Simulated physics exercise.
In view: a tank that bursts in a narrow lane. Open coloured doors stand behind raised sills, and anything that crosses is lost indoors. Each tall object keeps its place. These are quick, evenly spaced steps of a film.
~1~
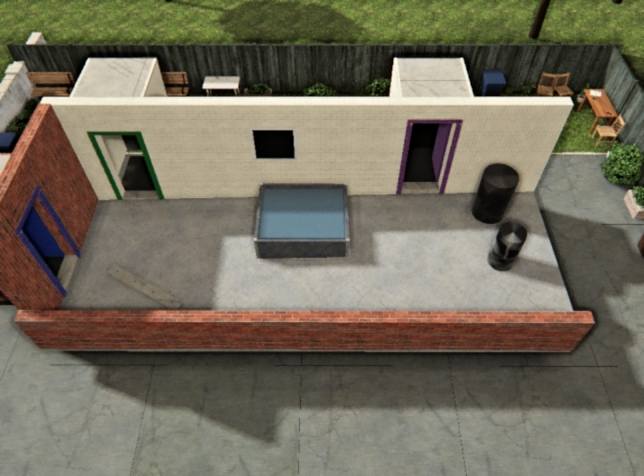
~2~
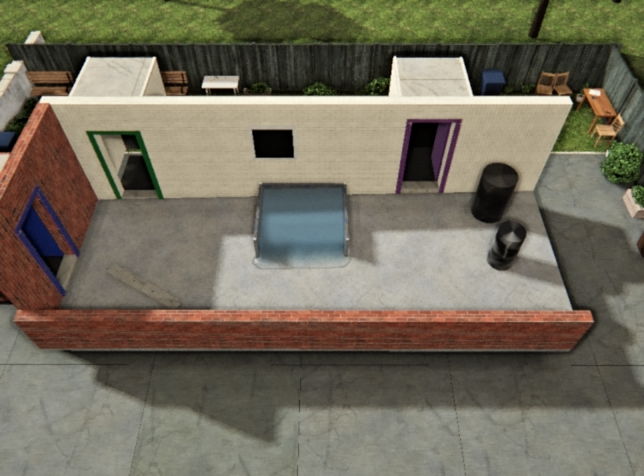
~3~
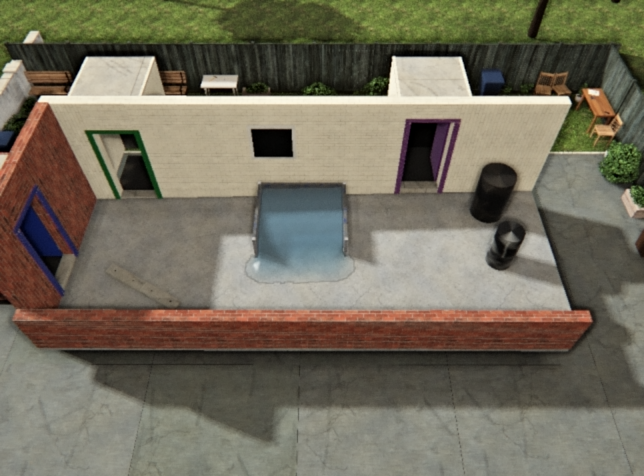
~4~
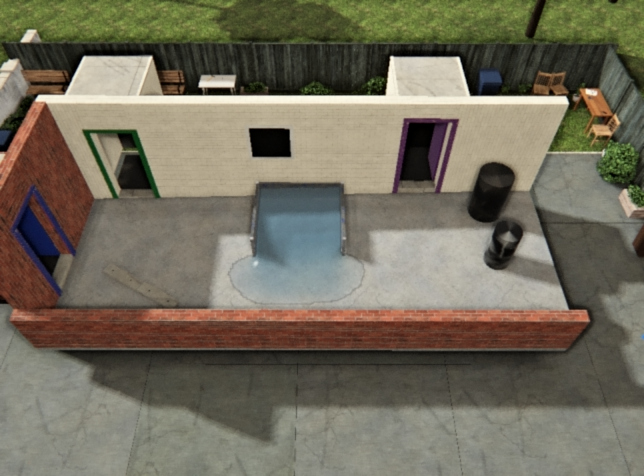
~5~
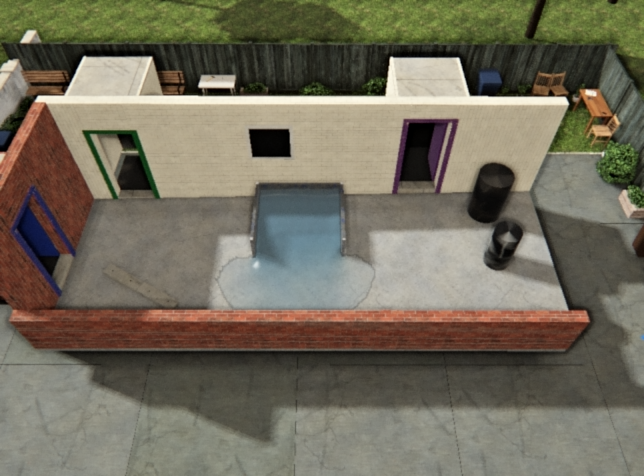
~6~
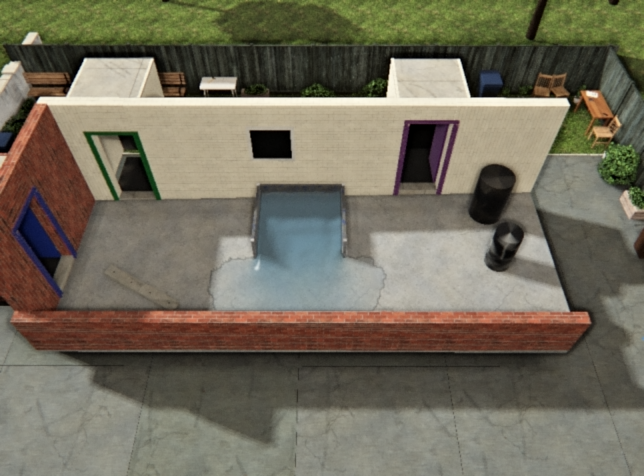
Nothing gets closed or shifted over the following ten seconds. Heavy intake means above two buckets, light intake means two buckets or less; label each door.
Labels: Green door: Heavy, blue door: Light, purple door: Light.
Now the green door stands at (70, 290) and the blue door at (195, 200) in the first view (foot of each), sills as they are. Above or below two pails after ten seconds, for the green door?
The green door overflows.
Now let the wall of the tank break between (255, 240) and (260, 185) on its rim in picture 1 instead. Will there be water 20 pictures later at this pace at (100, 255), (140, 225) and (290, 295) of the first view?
Taking the three spots as listed, they end up inundated, inundated and spared.
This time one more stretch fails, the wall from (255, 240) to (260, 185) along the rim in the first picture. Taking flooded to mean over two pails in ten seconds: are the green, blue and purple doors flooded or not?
Here's how it goes: The green door overshoots, the blue door overshoots, the purple door comes in low.
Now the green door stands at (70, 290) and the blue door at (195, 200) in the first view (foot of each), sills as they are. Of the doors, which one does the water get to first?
I'd go with the green door.
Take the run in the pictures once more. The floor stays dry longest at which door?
It has to be the one in purple.
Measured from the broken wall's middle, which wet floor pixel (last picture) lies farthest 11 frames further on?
Close to (75, 333).
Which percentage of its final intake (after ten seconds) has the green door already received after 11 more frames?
My estimate: Close to 0 per cent.
A moment on, water covers 20 % of the floor; the green door not reached, the blue door not reached, the purple door not reached.
Next, water covers 30 % of the floor; the green door not reached, the blue door not reached, the purple door not reached.
Then, water covers 60 % of the floor; the green door not reached, the blue door wet at the sill, nothing in, the purple door not reached.
Later, water covers 80 % of the floor; the green door over two buckets in, the blue door under two buckets in, the purple door wet at the sill, nothing in.
In the end, water covers 65 % of the floor; the green door far over two buckets in, the blue door under two buckets in, the purple door wet at the sill, nothing in.
